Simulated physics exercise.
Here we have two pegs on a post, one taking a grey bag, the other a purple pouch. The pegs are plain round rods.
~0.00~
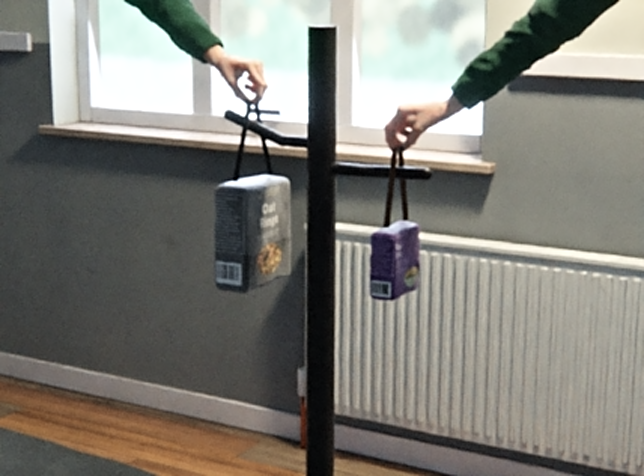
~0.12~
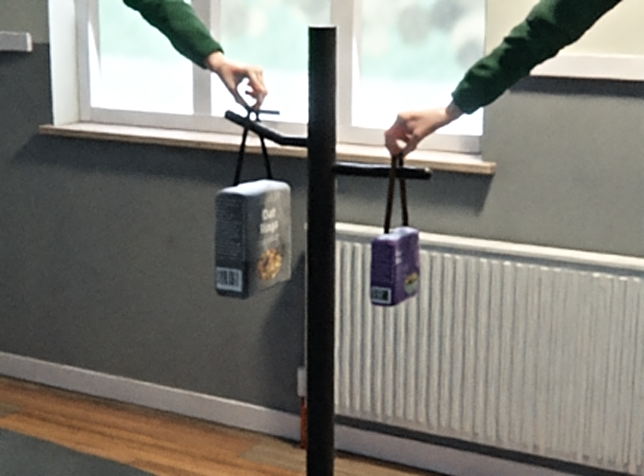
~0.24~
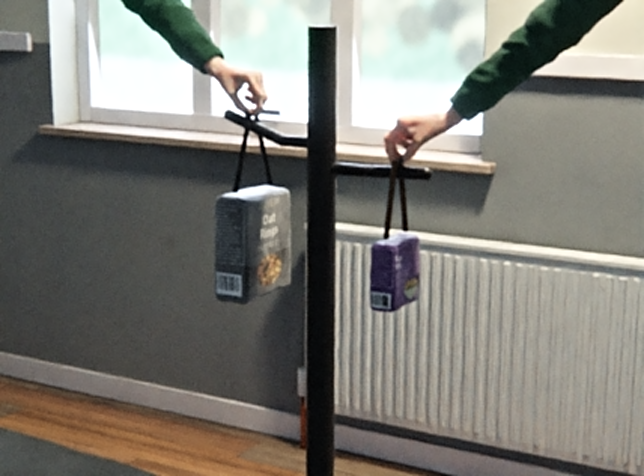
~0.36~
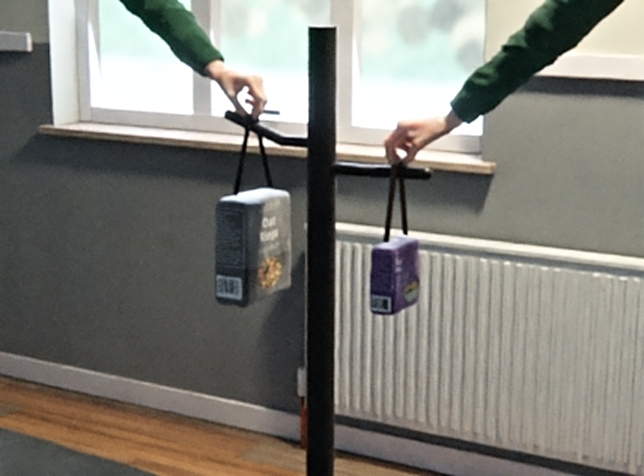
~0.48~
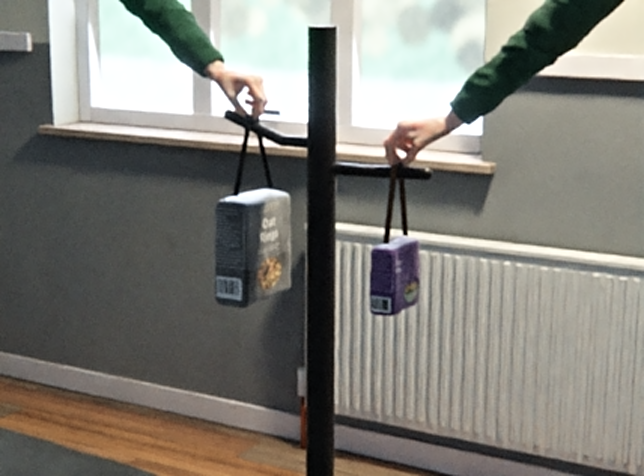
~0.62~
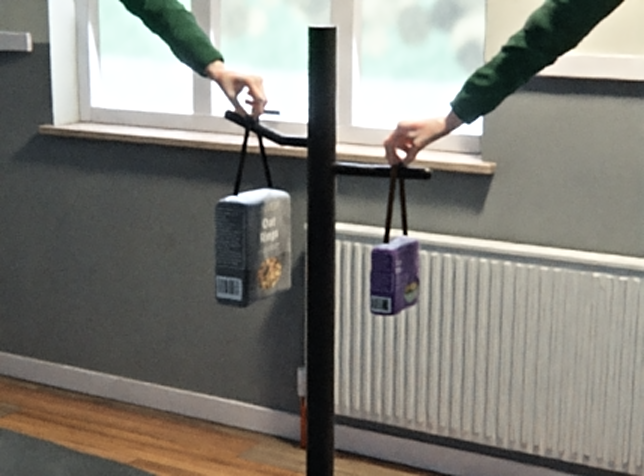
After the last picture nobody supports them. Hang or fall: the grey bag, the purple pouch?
As it turns out, the grey bag remains on its peg and the purple pouch stays hanging.
After 0.98 s, grey bag still up near (255, 250); purple pouch still up near (394, 278).
After 1.44 s, grey bag still up near (262, 253); purple pouch still up near (393, 278).
In the end, grey bag still up near (262, 254); purple pouch still up near (392, 278). The grey bag stays hanging and the purple pouch holds on.
